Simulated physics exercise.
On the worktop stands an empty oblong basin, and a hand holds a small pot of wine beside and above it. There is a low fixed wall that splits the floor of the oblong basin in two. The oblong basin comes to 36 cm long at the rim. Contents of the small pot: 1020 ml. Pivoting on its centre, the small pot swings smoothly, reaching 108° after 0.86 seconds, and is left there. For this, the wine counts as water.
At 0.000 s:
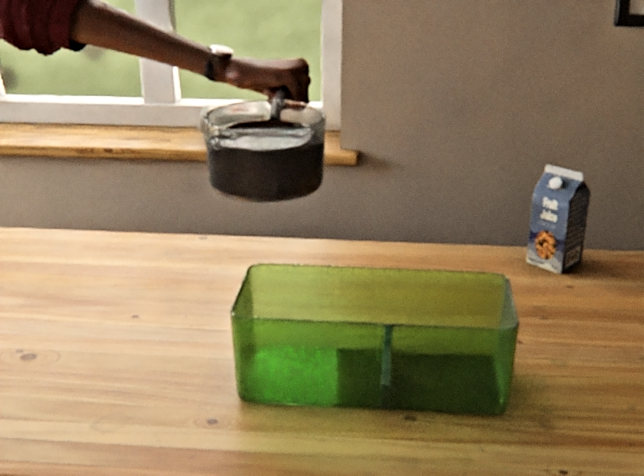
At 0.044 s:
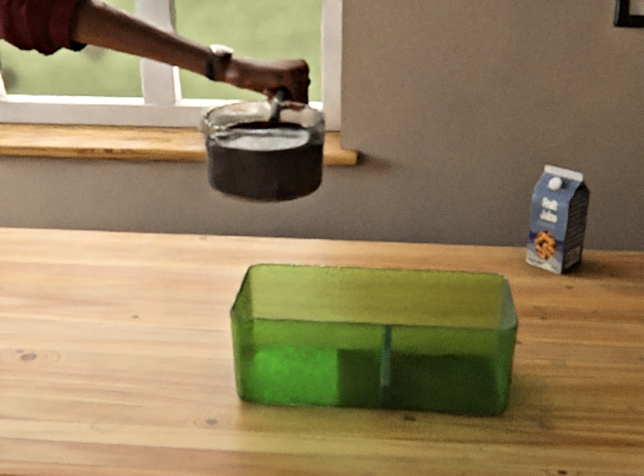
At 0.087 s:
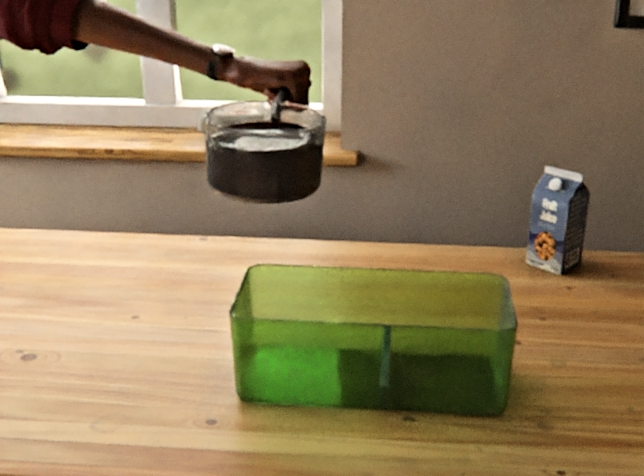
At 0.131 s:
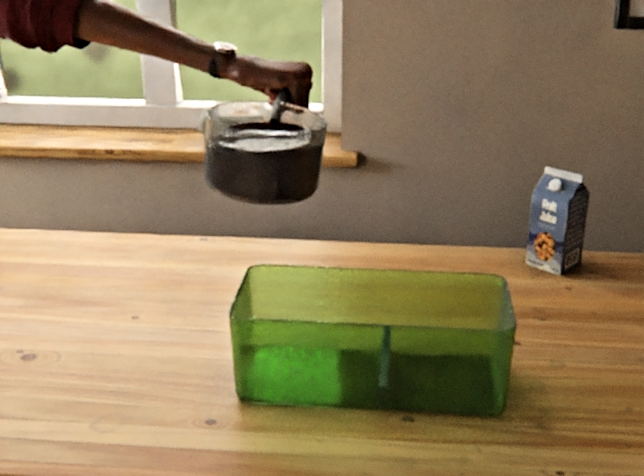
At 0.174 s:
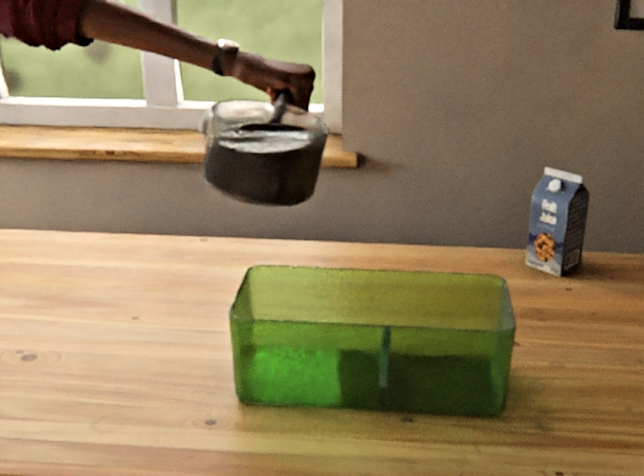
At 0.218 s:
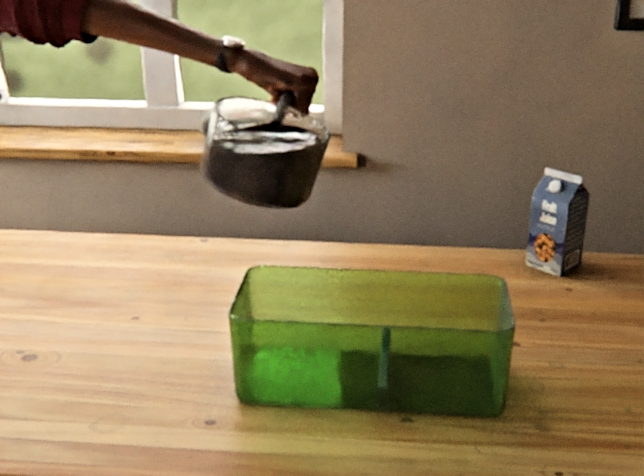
On a wooden worktop by a window stands an oblong green basin with a low divider inside, a carton behind it; above, a hand holds a small pot of dark liquid level, then gradually tilts it slightly to the right.
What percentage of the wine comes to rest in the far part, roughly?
45 %.
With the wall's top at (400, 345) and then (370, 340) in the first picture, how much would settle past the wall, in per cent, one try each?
Roughly 15 per cent, then 65 per cent.
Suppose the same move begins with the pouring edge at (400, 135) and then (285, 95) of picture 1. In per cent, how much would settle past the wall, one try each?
Result: 80 per cent, then 15 per cent.
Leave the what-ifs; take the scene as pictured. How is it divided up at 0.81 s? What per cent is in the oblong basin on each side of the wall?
Near 30 on the left, 42 on the right.
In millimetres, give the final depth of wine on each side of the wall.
Depths at rest: Left around 18 mm, right around 20 mm.
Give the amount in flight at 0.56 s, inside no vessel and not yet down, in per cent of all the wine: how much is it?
38 %.
After 0.56 s the tilt is 79° and 59 per cent is still to pour, 4 is left of the wall and 0 right of it.
After 0.81 s the tilt is 107° and 11 per cent is still to pour, 29 is left of the wall and 43 right of it.
After 1.07 s the tilt is 108° and 1 per cent is still to pour, 50 is left of the wall and 44 right of it.
After 1.36 s the tilt is 108° and 0 per cent is still to pour, 52 is left of the wall and 45 right of it.
In the end 52 per cent lies left of the wall, 45 right of it and 2 outside.
